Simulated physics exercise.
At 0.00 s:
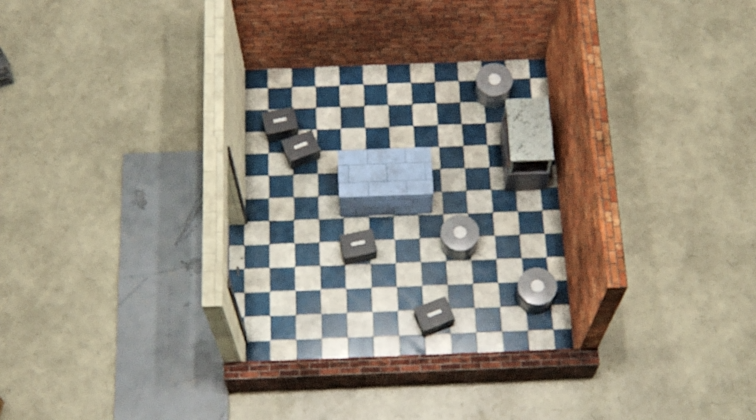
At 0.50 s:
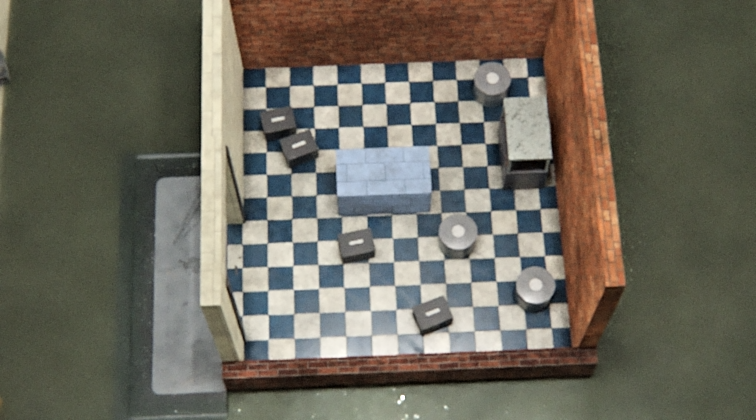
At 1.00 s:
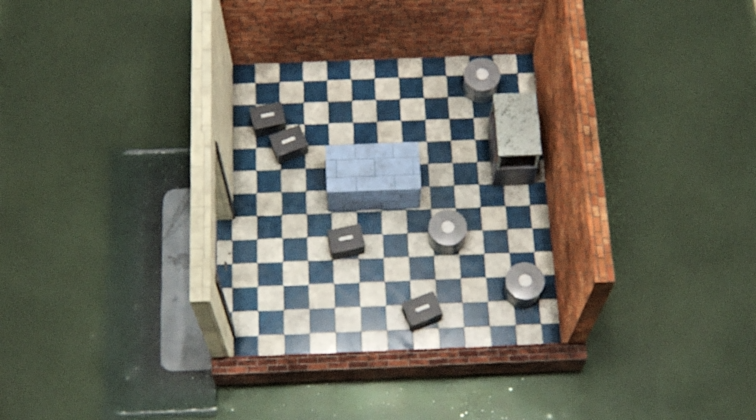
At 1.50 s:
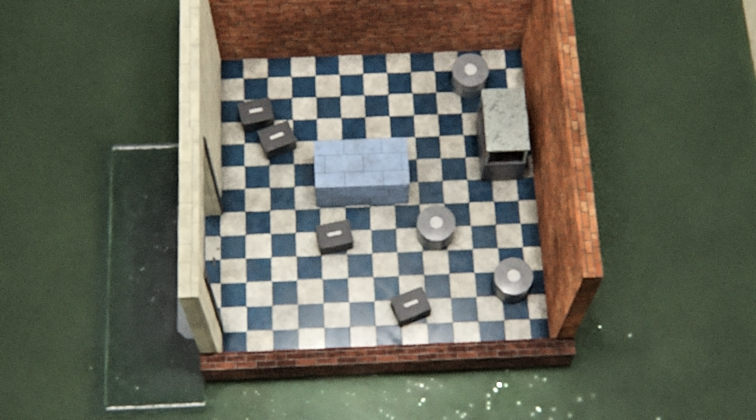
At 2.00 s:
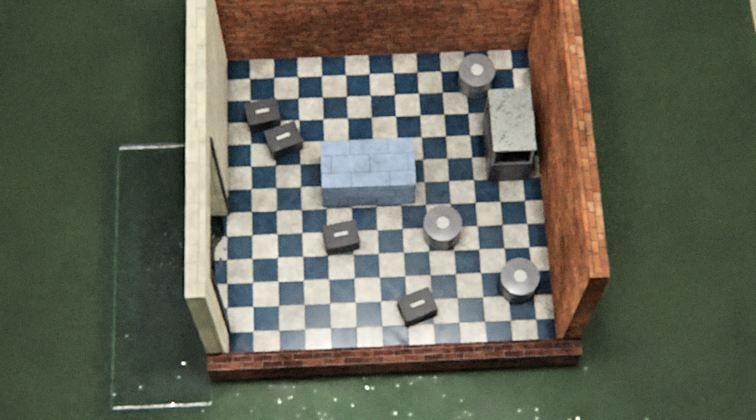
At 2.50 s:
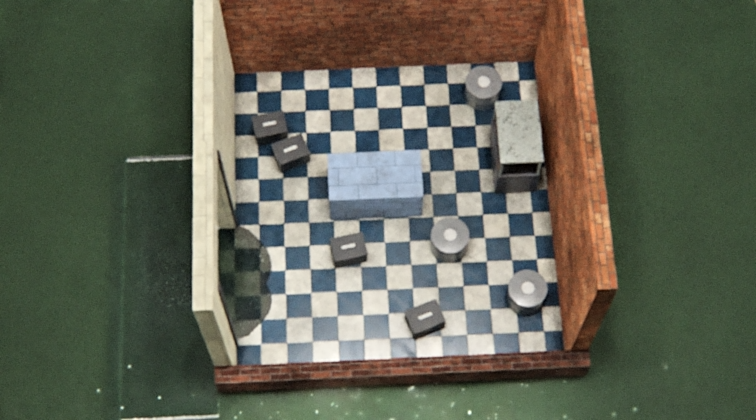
In the video, dark green water spreads over the ground around a small brick-walled shop with a checkered floor and covers the pale slab at left, then a small patch enters through the left doorway while the furnishings stay put.
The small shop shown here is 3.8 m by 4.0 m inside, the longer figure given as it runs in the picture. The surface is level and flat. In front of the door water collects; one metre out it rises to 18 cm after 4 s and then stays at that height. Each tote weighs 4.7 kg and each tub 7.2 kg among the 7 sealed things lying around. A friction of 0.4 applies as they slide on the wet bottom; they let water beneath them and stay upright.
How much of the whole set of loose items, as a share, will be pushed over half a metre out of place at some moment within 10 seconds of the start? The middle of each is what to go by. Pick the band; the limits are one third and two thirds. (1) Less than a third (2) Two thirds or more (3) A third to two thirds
The answer is 3.
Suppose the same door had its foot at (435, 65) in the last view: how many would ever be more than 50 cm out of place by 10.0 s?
That gives 6 of them.
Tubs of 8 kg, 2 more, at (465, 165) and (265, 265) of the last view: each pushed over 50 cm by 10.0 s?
Order as asked: Farther and farther.
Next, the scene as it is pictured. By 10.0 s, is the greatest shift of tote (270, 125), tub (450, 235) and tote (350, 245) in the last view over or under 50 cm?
So that's inside it for the first, beyond it for the second and beyond it for the last.
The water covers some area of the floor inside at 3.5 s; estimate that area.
I'd put it close to 2.0 m2.
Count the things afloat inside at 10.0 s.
My tally comes to 5.
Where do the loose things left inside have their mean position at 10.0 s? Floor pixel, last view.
Near (429, 184).
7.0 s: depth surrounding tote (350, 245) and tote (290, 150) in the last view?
Around 10 cm and 2 cm.
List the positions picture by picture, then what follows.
A tote at (358, 244) rests on the ground; a tub at (537, 286), on the bottom; 0.0 m2 under water; 0 of 7 have shifted, in the first picture.
A tote at (356, 243) rests on the ground; a tub at (536, 285), on the bottom; 0.0 m2 under water; 0 of 7 have shifted, in the second picture.
A tote at (346, 238), on the bottom; a tub at (525, 281) rests on the ground; water covers 0.0 m2; 0 of 7 have shifted, in the third picture.
A tote at (334, 234) rests on the ground; a tub at (514, 276) rests on the ground; water covers 0.0 m2; 0 of 7 have shifted, in the fourth picture.
A tote at (341, 234), on the bottom; a tub at (520, 276), on the bottom; water covers 0.0 m2; 0 of 7 have shifted, in the fifth picture.
A tote at (348, 247) rests on the ground; a tub at (528, 288), on the bottom; water covers 0.4 m2; 0 of 7 have shifted, in the sixth picture.
After 3.5 s 0 of 7 are over 50 cm from their spots; 0 afloat.
After 4.5 s 1 of 7 are over 50 cm from their spots; 0 afloat.
After 7.0 s 3 of 7 are over 50 cm from their spots; 4 afloat.
After 10.0 s 4 of 7 are over 50 cm from their spots, and 4 have been at some point; 5 afloat.
